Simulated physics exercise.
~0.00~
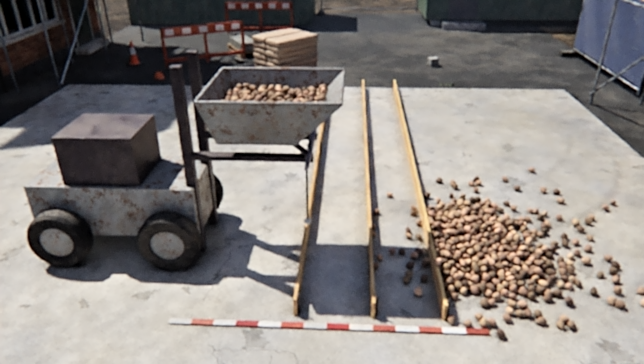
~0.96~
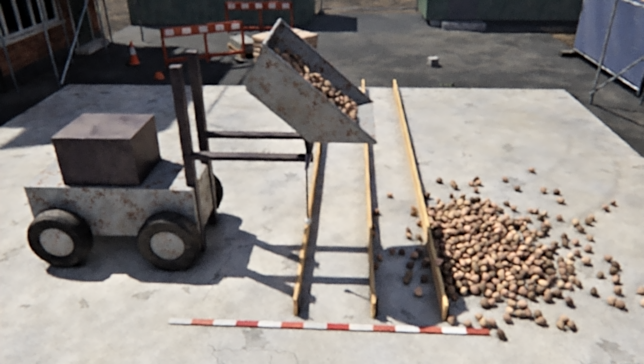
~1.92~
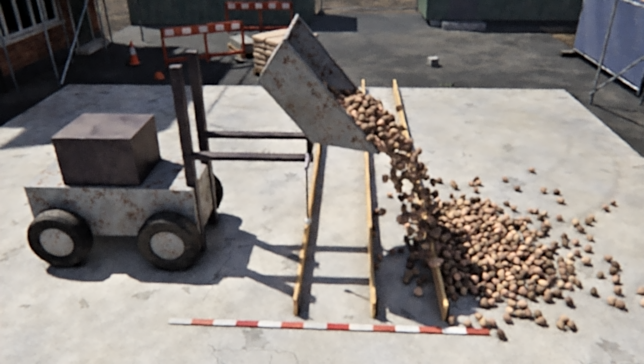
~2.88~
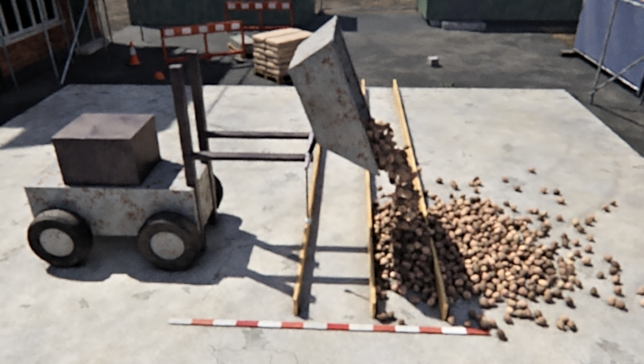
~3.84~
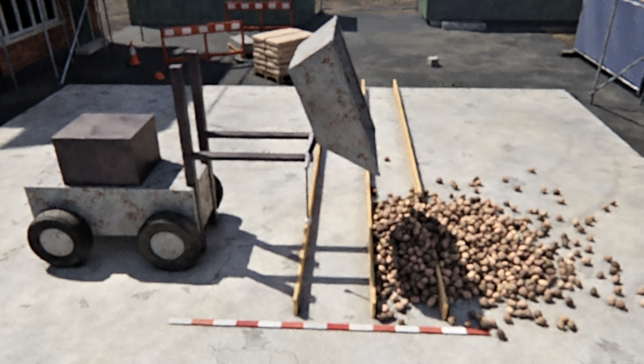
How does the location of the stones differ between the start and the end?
At the start the stones are split between the raised skip and a pile to the right of the last board. At the end they are all on the ground, in one larger heap lying on both sides of that board.
